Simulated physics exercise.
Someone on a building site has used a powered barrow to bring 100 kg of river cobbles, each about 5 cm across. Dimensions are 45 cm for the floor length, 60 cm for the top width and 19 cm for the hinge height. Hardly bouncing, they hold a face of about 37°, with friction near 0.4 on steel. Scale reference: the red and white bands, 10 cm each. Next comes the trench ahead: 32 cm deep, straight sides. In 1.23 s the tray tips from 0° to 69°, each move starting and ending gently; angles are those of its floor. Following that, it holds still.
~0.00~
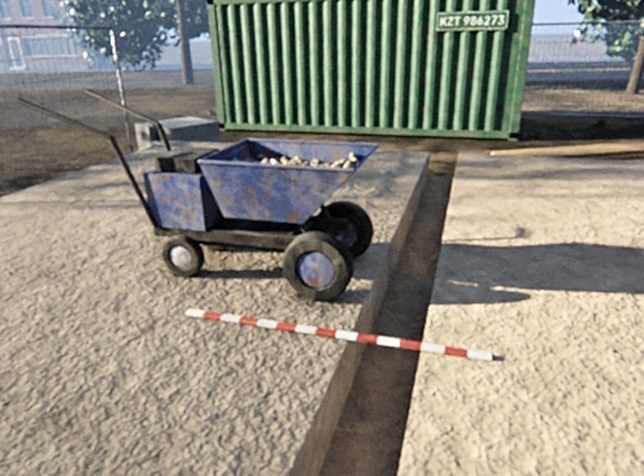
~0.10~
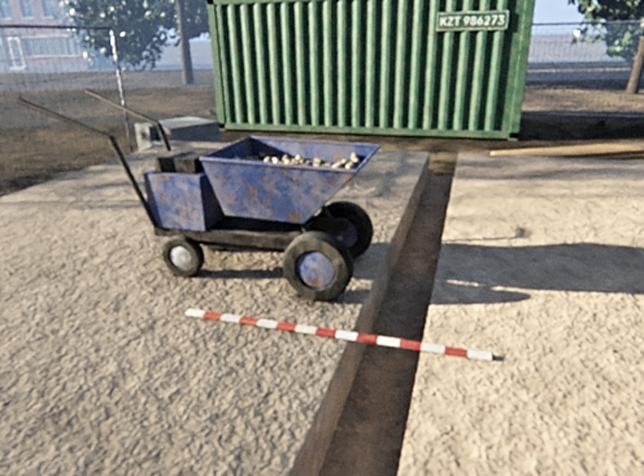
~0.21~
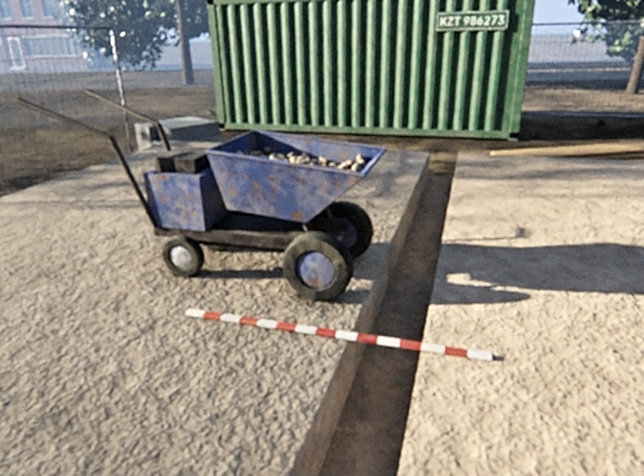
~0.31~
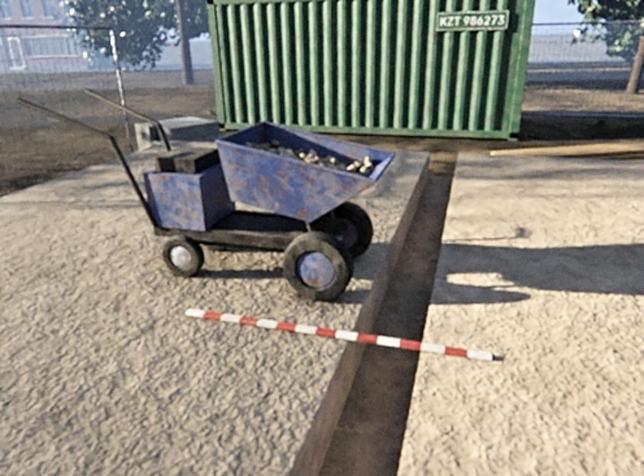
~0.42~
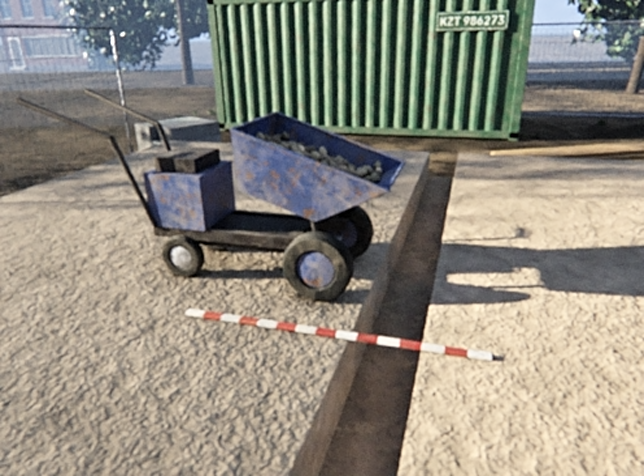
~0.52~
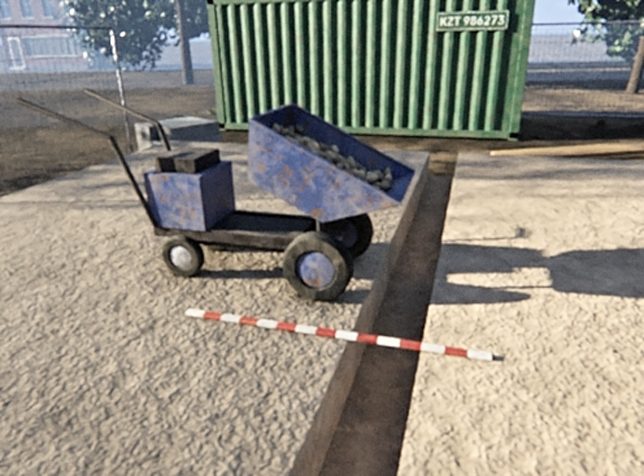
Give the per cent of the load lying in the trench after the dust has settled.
Close to 16 in every hundred.
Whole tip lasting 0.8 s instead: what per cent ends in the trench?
In that case, around 10%.
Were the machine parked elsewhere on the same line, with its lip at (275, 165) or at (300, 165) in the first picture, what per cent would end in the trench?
It comes to about 100 and 80 in a hundred.
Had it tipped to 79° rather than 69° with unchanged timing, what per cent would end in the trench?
About 5 per cent would end up in the trench.
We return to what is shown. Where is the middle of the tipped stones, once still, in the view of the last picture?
(476, 292).
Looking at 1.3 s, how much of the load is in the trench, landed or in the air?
Roughly 0% by that time.
After 0.9 s the floor is at 58°; 100 % in the tray; the foremost stones are at (419, 230).
After 1.3 s the floor is at 69°; 64 % in the tray, 36 % past the trench; the foremost stones are at (510, 298).
After 1.7 s the floor is at 69°; 24 % in the tray, 1 % in the trench, 76 % past the trench; the foremost stones are at (605, 310).
After 3.6 s the floor is at 69°; 0 % in the tray, 16 % in the trench, 84 % past the trench; the foremost stones are past the picture's edge.
